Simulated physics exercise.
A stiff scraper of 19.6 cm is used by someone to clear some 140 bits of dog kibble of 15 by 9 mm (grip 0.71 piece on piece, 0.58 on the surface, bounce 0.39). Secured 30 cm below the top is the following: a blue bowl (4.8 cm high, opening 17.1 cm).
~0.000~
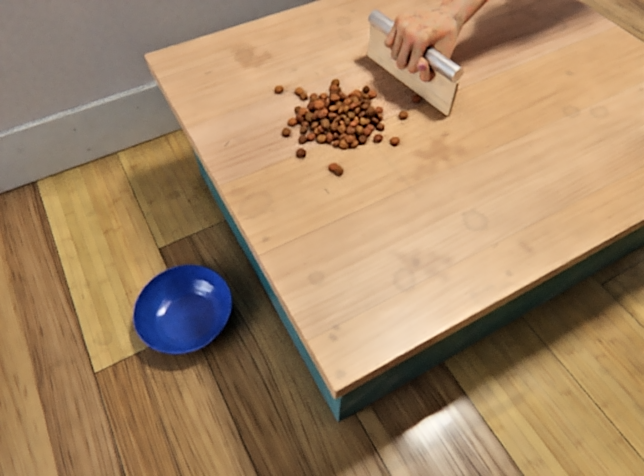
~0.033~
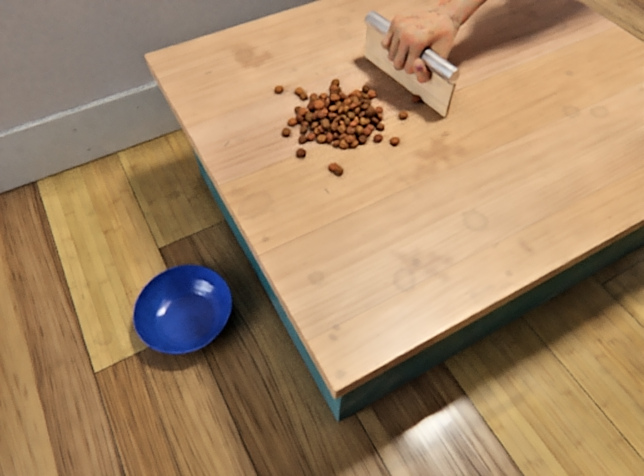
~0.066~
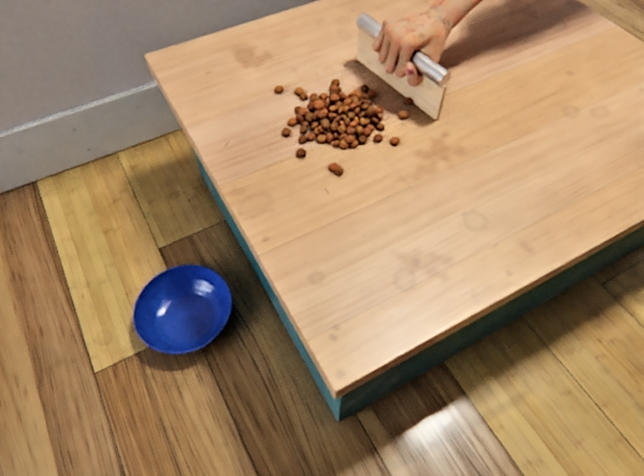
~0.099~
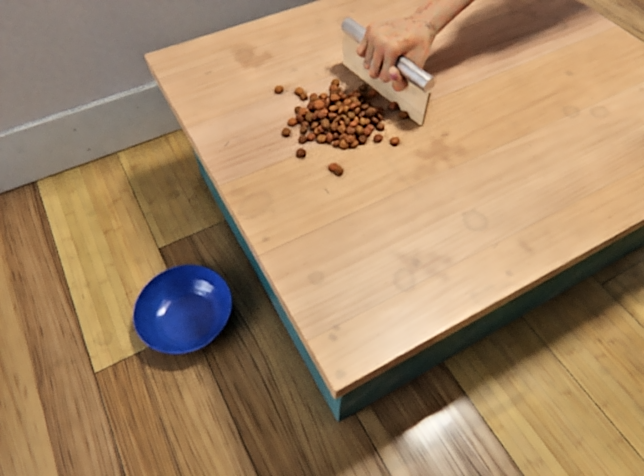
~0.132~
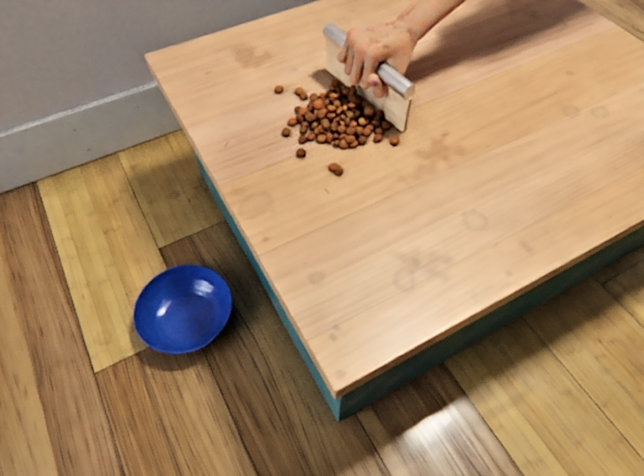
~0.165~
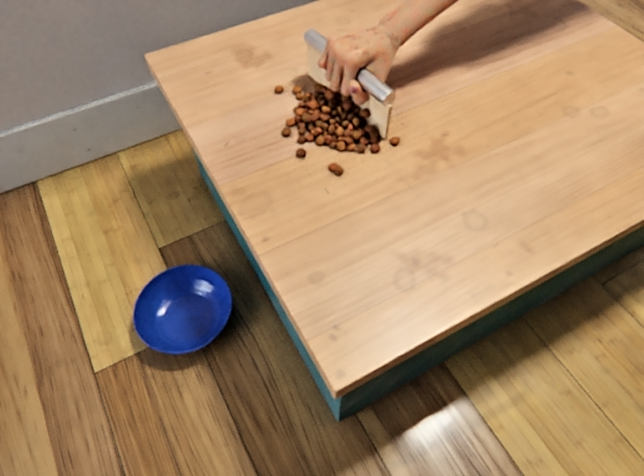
A loose pile of small brown pieces sits on a pale wooden tabletop with teal sides, seen from above at an angle by a still camera. A blue bowl rests lower down on the striped wood floor at left, near a grey wall. From the upper right, a hand slides a flat, silver-topped scraper leftward, slowly then faster, pressing into the pile's right side and bunching the pieces.
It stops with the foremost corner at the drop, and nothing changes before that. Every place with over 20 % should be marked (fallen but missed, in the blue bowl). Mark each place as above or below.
For fallen but missed: Above. For blue bowl: Above.
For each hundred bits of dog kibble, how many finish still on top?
Share: Close to 15 in a hundred.
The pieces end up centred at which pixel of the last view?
(166, 324).
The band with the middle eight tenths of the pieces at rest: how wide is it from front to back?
Close to 28 cm front to back.
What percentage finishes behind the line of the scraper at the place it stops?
It comes to about 10 per cent.
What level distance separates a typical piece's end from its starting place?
Roughly 40 centimetres.
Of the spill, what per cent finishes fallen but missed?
Around 55 in a hundred, I'd say.
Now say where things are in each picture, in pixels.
In the first picture, scraper from (455, 87) to (372, 29); moved 0.0 cm; pieces shifted so far, 0; middle of the spill at (341, 111); blue bowl at (183, 307).
In the second picture, scraper from (452, 88) to (370, 29); moved 0.5 cm; pieces shifted so far, 0; middle of the spill at (341, 111).
In the third picture, scraper from (442, 92) to (361, 32); moved 2.2 cm; pieces shifted so far, 1; middle of the spill at (341, 111).
In the fourth picture, scraper from (427, 97) to (346, 36); moved 4.9 cm; pieces shifted so far, 2; middle of the spill at (341, 111).
In the fifth picture, scraper from (408, 104) to (328, 42); moved 8.2 cm; pieces shifted so far, 41; middle of the spill at (339, 111).
In the sixth picture, scraper from (388, 111) to (310, 47); moved 11.5 cm; pieces shifted so far, 125; middle of the spill at (332, 106); blue bowl at (183, 307). Its speed is about 1.00 m/s, heading 3 degrees away from the viewer.
Then, at 0.33 s, scraper 28 cm from its start, spill 19 cm wide; still on top 100 %.
Then, at 0.50 s, scraper 34 cm from its start, spill 23 cm wide; off the edge, not caught 80 %, still on top 20 %.
Then, at 0.64 s, scraper 34 cm from its start, spill 26 cm wide; blue bowl 25 %, off the edge, not caught 60 %, still on top 15 %.
In the end, at 1.8 s, blue bowl 30 %, fallen but missed 55 %, still on top 15 %.
